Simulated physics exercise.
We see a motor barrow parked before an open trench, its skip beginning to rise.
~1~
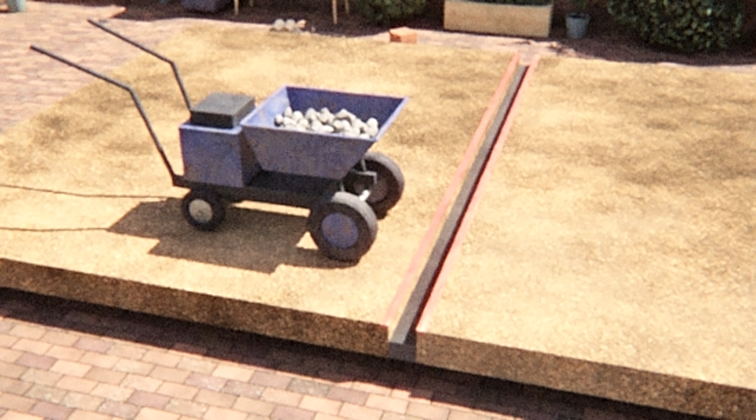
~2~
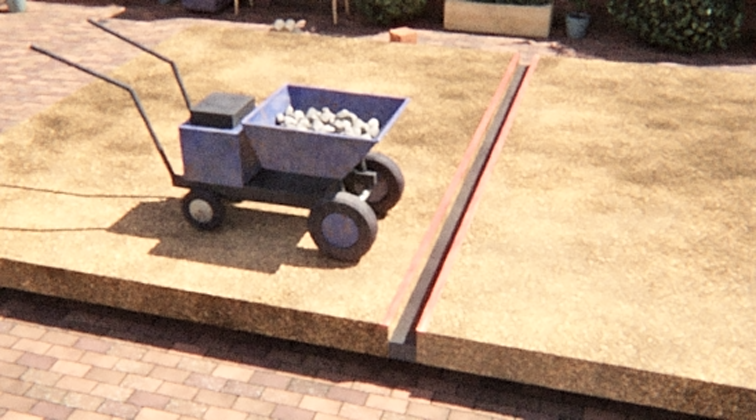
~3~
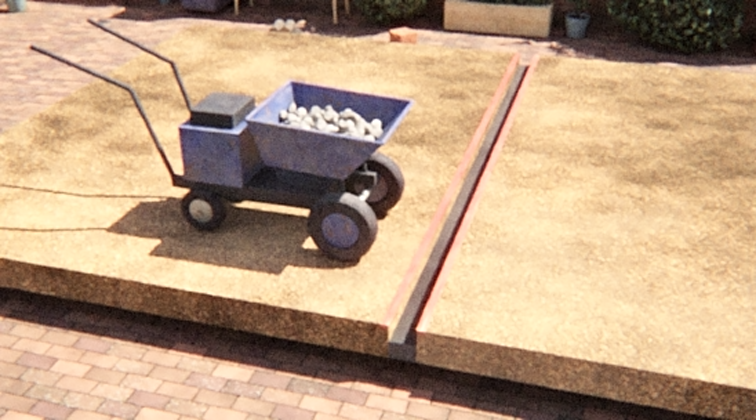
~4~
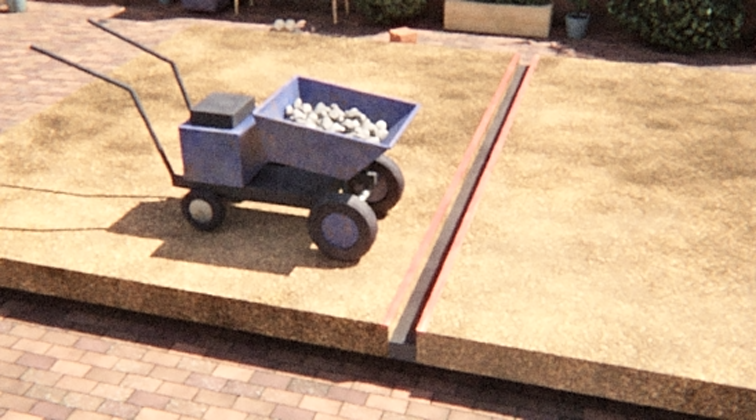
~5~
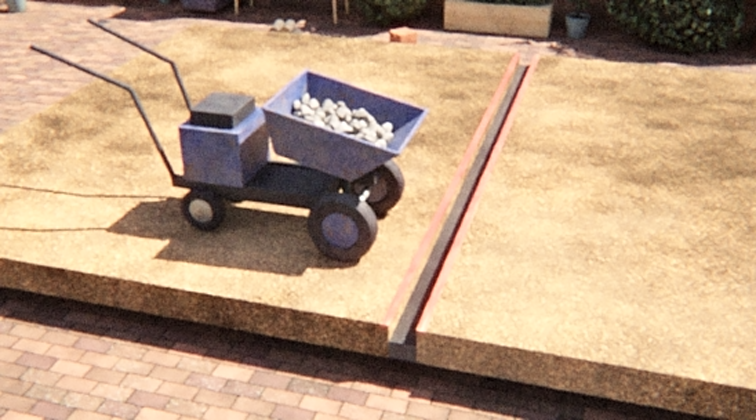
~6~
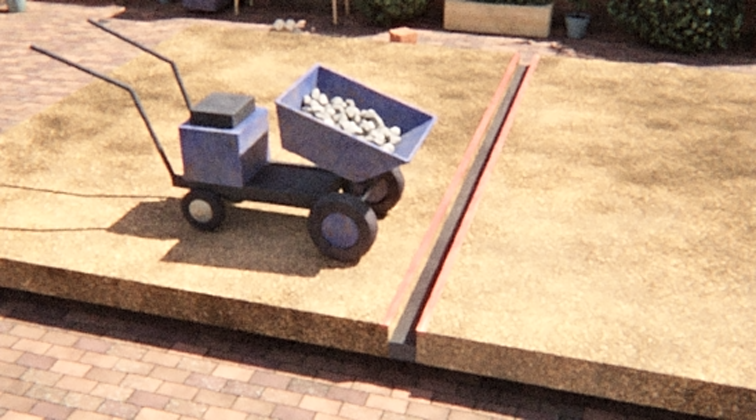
The blue skip of a motor barrow, loaded with broken stones, sits level at first, then rises at its rear and tilts gradually to the right, while the wheels and handles stay still beside a narrow open trench.
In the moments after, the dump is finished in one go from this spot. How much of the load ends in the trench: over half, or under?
The trench takes less than half.
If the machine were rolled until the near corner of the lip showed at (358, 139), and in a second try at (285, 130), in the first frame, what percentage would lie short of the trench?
Near 0 % and 60 %.
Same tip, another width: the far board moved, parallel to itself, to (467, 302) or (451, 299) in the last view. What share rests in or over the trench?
First some 60, then 20 per cent.
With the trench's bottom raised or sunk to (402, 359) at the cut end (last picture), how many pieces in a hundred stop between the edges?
Roughly 0 in a hundred.
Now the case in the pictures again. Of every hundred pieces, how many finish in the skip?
Roughly 10 in a hundred.
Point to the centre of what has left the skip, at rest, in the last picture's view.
Around (494, 247).
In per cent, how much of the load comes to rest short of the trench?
Some 0 per cent.
Soon after the last picture, skip tipped steeply; all in the skip.
A little later, skip tipped right over; most in the skip; about a quarter beyond it.
Later still, skip tipped right over; a small part in the skip; most beyond it.
By the end, skip tipped right over; a small part in the skip; a stray few in or heaped over the trench; most beyond it.
